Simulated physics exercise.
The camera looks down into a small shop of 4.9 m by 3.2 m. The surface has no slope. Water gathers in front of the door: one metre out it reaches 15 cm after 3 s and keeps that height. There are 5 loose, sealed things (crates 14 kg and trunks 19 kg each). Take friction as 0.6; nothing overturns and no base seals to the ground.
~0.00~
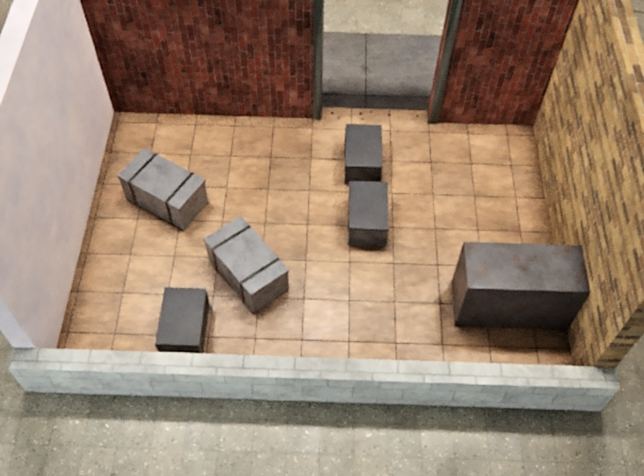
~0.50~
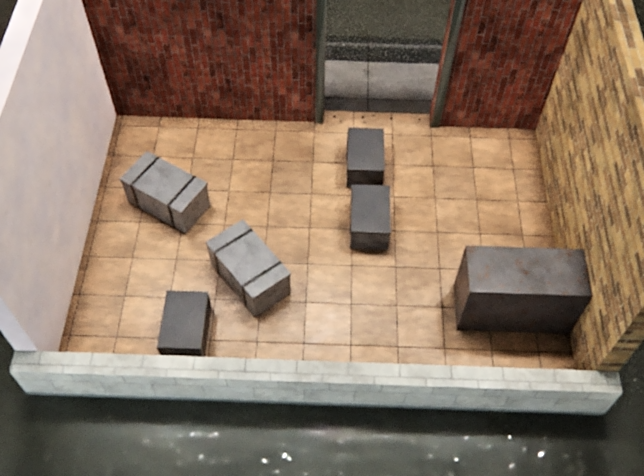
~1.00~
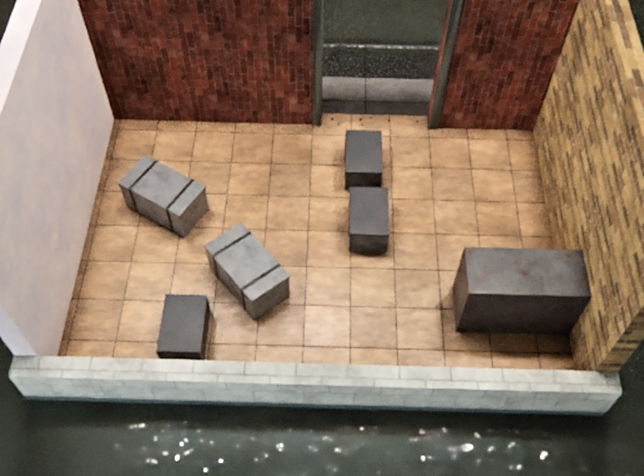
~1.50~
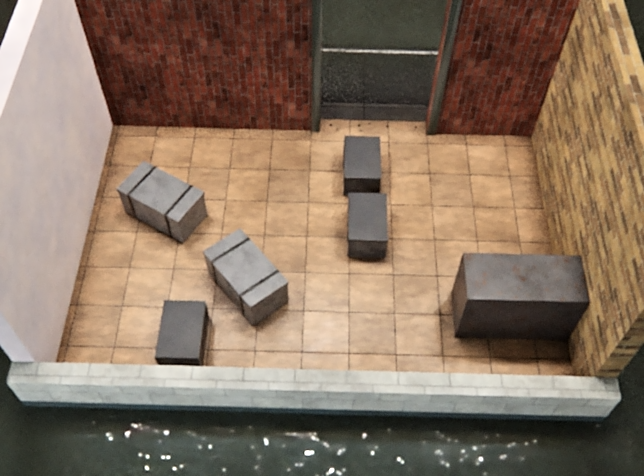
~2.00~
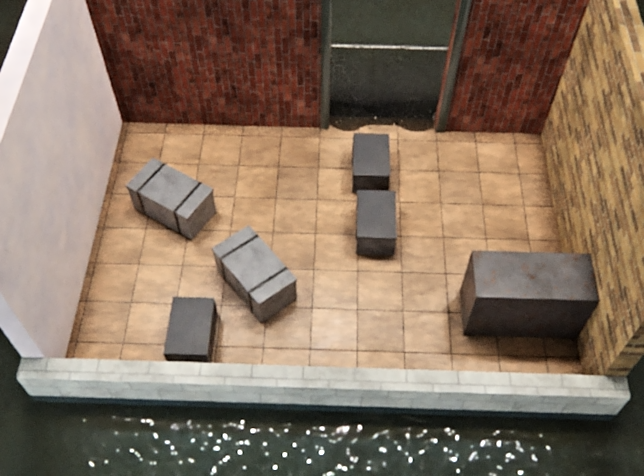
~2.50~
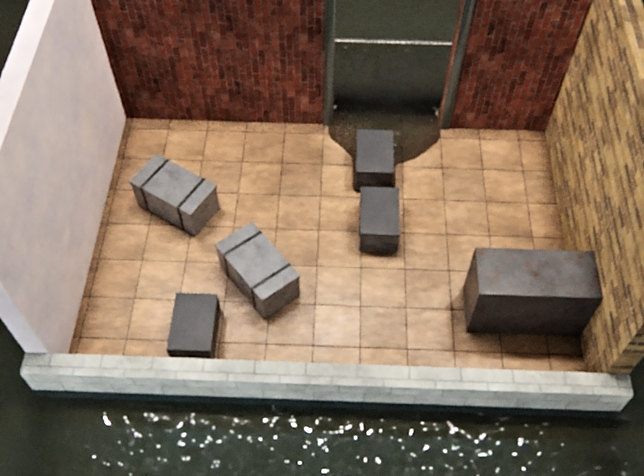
Dark water surrounding a small brick-walled room and spreading through the doorway onto the tiled floor around still, grey boxes.
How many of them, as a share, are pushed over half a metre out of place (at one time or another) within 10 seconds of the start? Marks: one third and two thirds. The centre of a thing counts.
That comes to less than a third.
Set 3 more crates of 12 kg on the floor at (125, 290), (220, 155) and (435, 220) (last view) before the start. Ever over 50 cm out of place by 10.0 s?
In turn: Short of it, under, over.
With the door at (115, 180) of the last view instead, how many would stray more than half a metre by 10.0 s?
In that case 3 of them.
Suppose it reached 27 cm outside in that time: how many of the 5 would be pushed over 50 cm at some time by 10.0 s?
Then 5.
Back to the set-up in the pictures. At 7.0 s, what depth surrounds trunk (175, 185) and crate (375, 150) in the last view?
Roughly 3 and 5 cm.
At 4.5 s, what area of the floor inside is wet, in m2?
About 7.0 m2.
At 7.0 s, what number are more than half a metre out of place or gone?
0 of them.
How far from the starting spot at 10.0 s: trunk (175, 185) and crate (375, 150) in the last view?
In that order: 0 cm, 20 cm.
After 3.5 s 0 of 5 are over 50 cm from their spots; 0 afloat.
After 4.5 s 0 of 5 are over 50 cm from their spots; 0 afloat.
After 7.0 s 0 of 5 are over 50 cm from their spots; 0 afloat.
After 10.0 s 0 of 5 are over 50 cm from their spots, and 0 have been at some point; 1 afloat.
